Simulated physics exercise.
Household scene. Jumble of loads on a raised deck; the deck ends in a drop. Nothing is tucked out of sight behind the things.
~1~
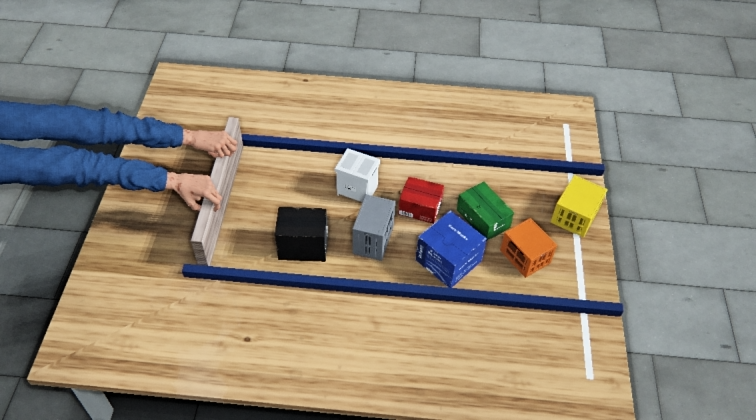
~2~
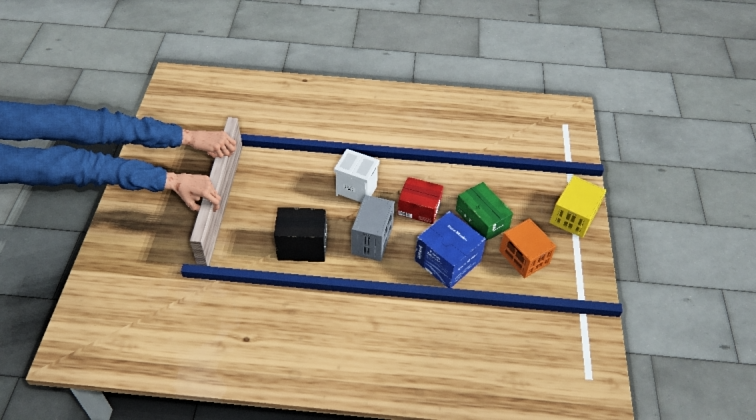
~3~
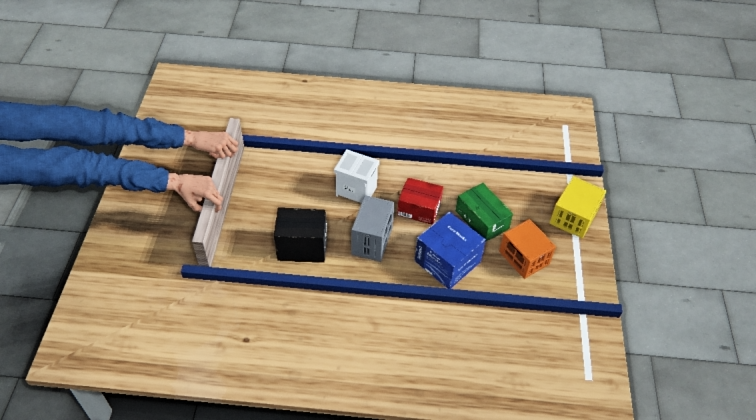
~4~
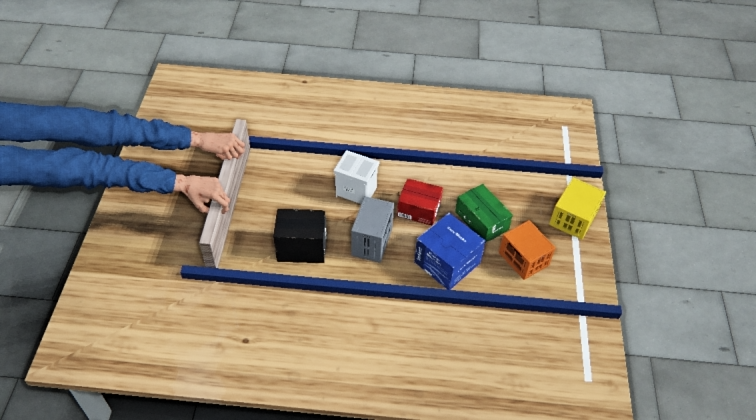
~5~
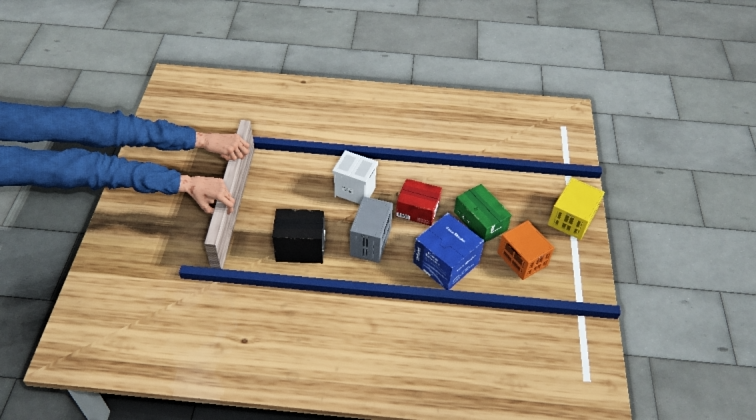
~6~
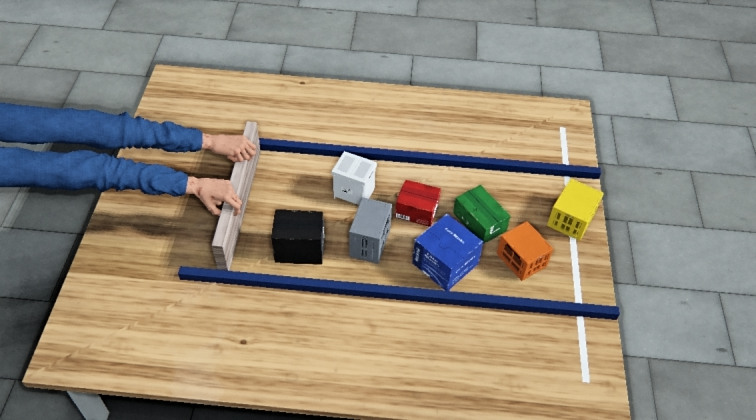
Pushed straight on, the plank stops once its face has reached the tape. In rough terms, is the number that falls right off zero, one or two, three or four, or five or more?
I foresee five or more drops here.
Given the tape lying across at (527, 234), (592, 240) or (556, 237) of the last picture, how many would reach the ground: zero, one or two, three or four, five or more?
In order: 3 or 4; 5 or more; five or over.
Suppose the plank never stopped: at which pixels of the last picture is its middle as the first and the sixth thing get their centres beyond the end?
It sits near (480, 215), and then near (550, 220).
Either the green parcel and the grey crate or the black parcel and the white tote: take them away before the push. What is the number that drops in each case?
You'd see 3 fallen, and 4 in the other try.
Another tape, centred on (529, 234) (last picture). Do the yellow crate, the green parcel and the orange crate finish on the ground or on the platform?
In the end the yellow crate drops, the green parcel drops and the orange crate drops.
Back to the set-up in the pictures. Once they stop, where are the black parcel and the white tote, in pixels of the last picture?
Result: One about (605, 266), other about (592, 197).
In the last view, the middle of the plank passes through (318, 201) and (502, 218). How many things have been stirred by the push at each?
I get 2 at the one place and 8 at the other.
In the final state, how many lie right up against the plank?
Number: 2.
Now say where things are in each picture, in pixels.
The first picture shows yellow crate (579, 206); orange crate (528, 248); green parcel (485, 211); plank (220, 190); tape (577, 235).
The second picture shows orange crate (527, 248); blue box (450, 250).
The third picture shows green parcel (484, 212); red parcel (420, 201).
The fourth picture shows yellow crate (577, 208); grey crate (372, 230).
The fifth picture shows orange crate (525, 250); plank (232, 193).
The sixth picture shows yellow crate (575, 209); orange crate (524, 251); green parcel (481, 214); plank (238, 194); tape (573, 238).
Soon after, none off yet; yellow crate at rest near (575, 209); orange crate at rest near (524, 251); green parcel at rest near (481, 214).
Then, none off yet; yellow crate moved a little near (588, 209); orange crate moved well along near (588, 247); green parcel moved about its own width near (550, 219).
At rest, the number that fall off is five or more; fallen, grey crate, red parcel, blue box, green parcel, orange crate and yellow crate.
